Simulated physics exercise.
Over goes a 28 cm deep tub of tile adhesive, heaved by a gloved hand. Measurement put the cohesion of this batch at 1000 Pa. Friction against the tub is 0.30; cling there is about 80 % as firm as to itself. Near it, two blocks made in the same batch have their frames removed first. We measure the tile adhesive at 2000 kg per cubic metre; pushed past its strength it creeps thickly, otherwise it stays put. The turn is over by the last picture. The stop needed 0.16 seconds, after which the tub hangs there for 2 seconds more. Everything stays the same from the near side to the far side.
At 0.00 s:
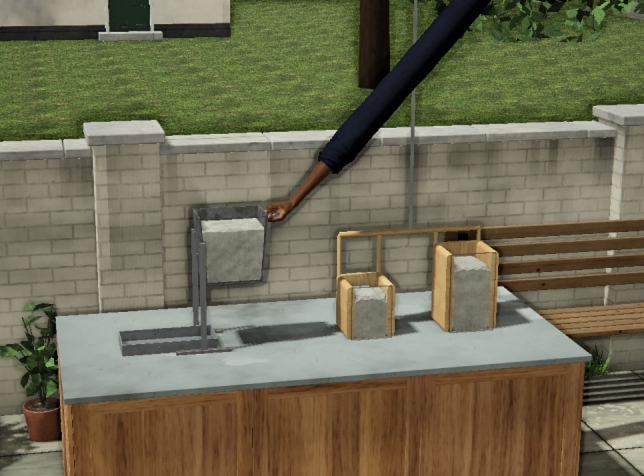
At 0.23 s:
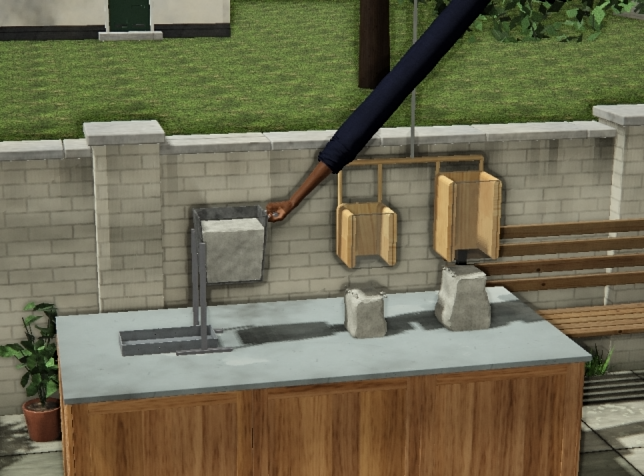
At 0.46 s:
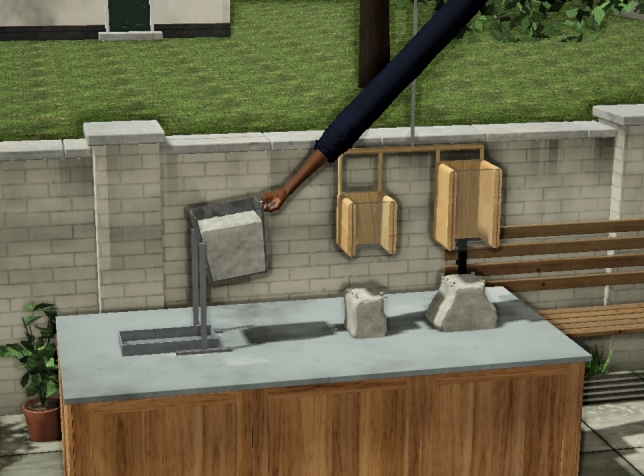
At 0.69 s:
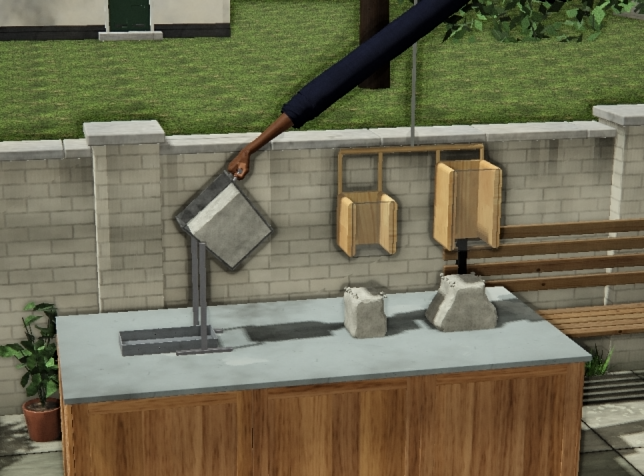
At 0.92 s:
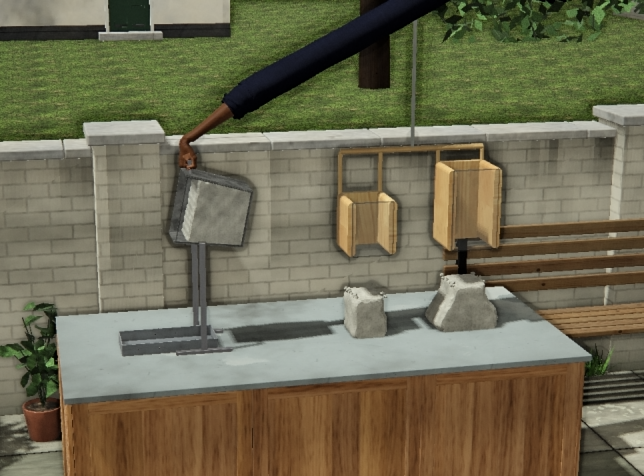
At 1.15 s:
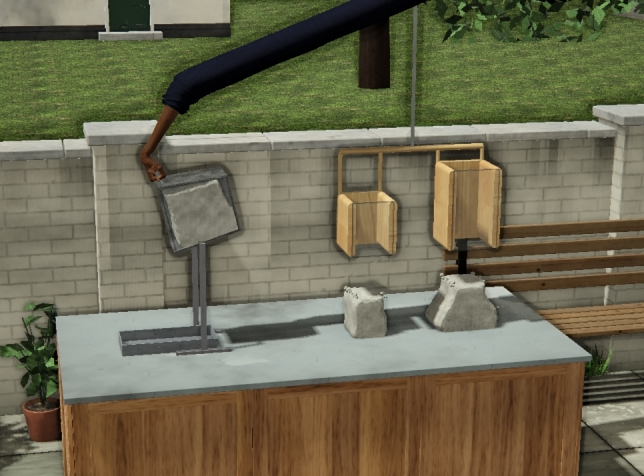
Wooden moulds rising off two grey blocks, the taller one sagging, then a dark-sleeved arm turning a filled tub over leftward.
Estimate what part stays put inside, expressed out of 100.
The part that stays inside is near 37 per cent.
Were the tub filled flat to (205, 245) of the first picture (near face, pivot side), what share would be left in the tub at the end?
In that case some 55 per cent.
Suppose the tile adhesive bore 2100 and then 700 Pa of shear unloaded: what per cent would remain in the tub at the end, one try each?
Try one gives 100 per cent, try two gives 35 per cent.
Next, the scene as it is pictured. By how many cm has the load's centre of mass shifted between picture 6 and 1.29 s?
Around 6 centimetres.
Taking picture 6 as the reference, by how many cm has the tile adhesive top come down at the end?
The top ends up some 14 cm below its level in the last picture.
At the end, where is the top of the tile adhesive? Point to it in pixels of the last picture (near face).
At about (208, 216).
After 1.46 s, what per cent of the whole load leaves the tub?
Close to 16 % of the whole load.
After 1.29 s, the tub is at 103 degrees and holds 85 %.
After 1.46 s, the tub is at 103 degrees and holds 54 %.
After 1.63 s, the tub is at 103 degrees and holds 37 %.
After 1.80 s, the tub is at 103 degrees and holds 37 %.
After 3.15 s, at the end, the tub is at 103 degrees and holds 37 %.
